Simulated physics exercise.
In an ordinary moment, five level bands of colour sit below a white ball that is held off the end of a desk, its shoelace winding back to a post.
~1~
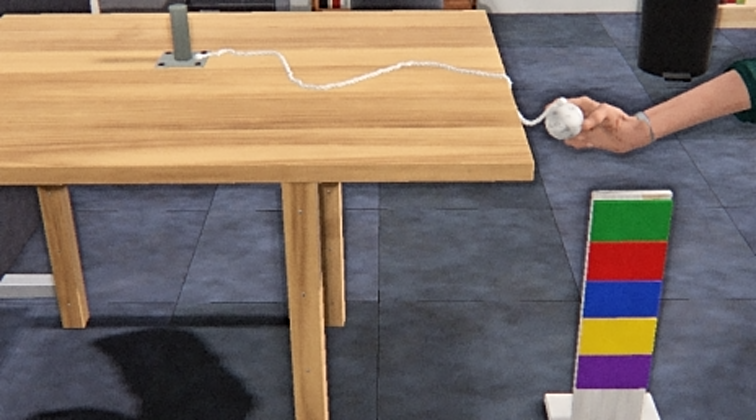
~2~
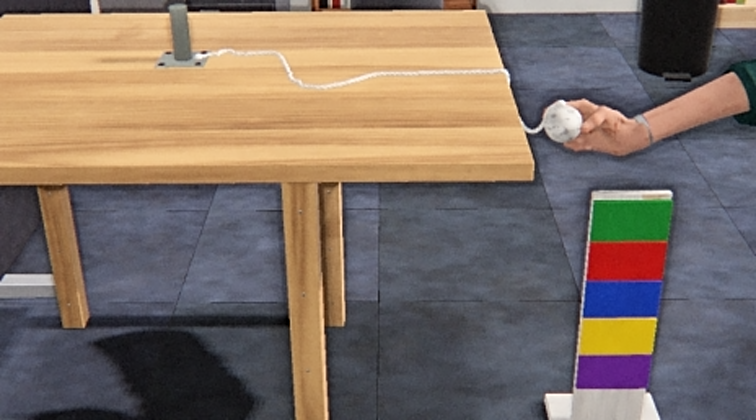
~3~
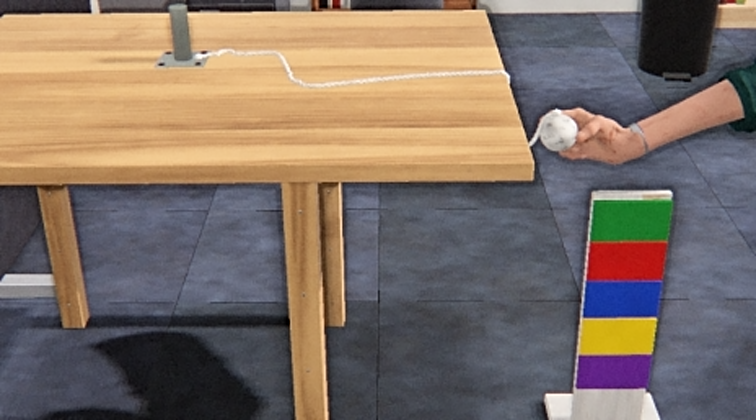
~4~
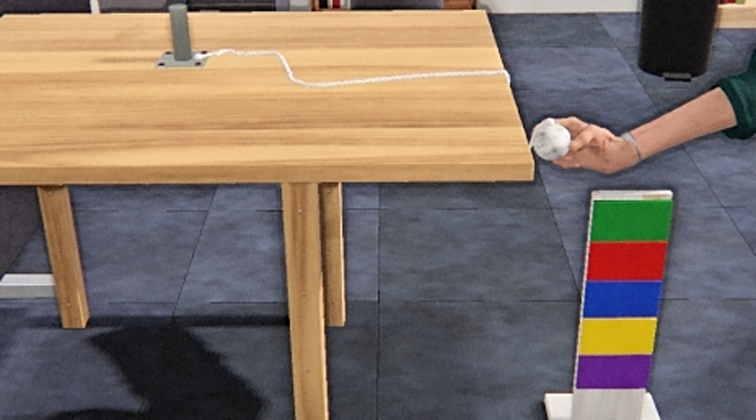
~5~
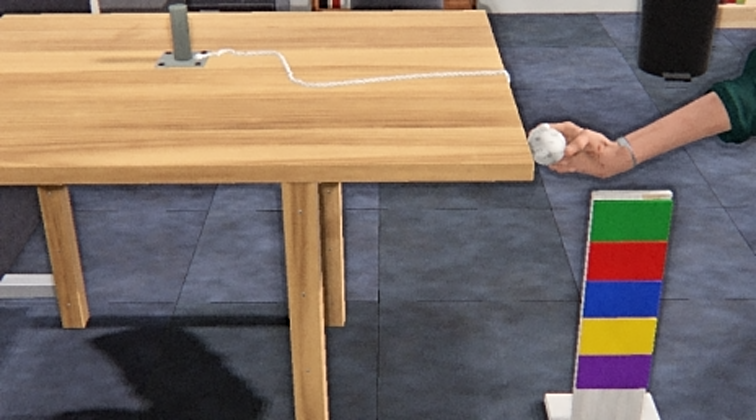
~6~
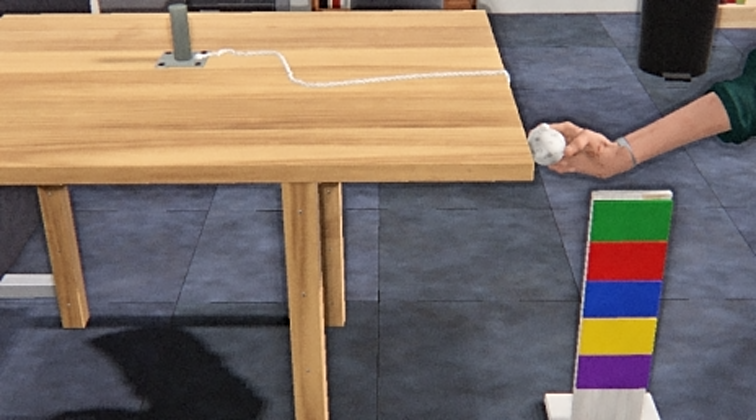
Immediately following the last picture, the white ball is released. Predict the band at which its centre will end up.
I predict the blue band.
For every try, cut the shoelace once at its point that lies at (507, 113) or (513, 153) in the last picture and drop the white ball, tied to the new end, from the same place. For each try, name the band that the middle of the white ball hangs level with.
First try: Green; second try: Red.
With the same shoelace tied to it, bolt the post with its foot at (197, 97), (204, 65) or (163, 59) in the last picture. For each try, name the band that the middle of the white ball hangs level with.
Try one - yellow; try two - yellow; try three - blue.
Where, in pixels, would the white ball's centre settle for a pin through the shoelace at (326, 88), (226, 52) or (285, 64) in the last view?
Roughly (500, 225), (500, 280) and (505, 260), in that order.
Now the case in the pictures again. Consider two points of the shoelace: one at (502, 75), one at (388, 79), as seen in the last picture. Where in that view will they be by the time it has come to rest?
One finishes at (502, 155) and the other at (476, 72).
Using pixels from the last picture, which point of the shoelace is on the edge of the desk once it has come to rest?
Look around (417, 77).
Soon after, ball near (490, 275); level with blue.
Then, ball near (511, 282); level with blue.
At rest, ball near (498, 289); level with blue. Its middle rests at the blue band.
